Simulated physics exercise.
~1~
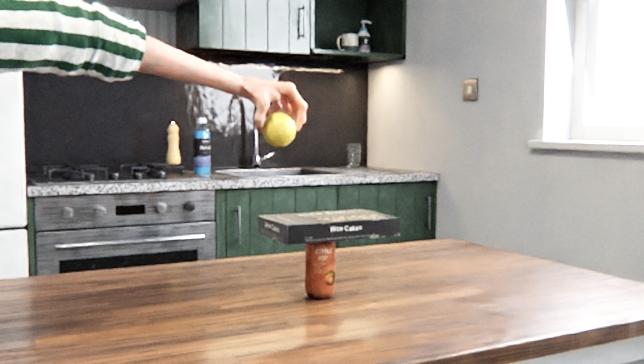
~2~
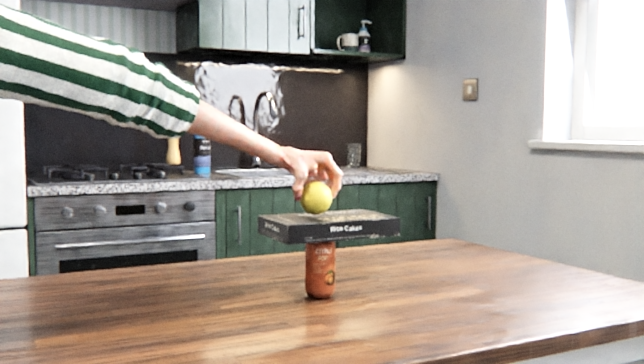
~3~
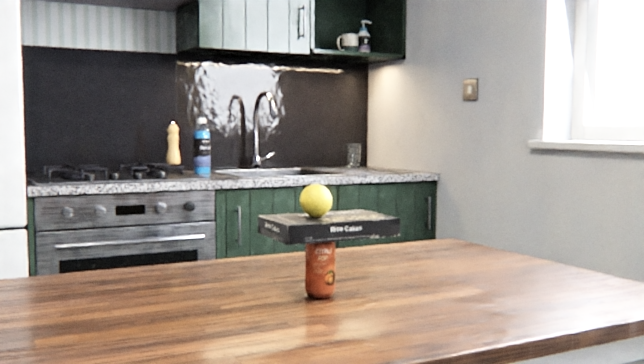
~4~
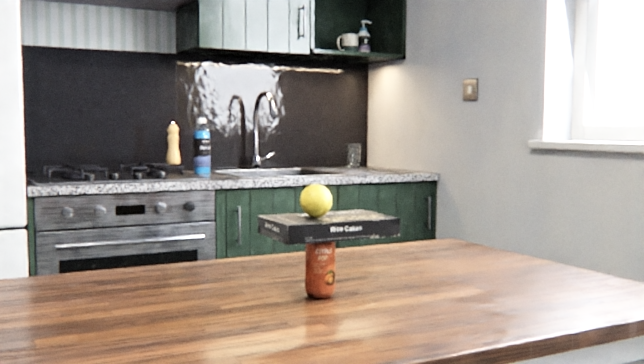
A hand lowers a yellow lemon onto a black packet atop an orange can, everything staying balanced.
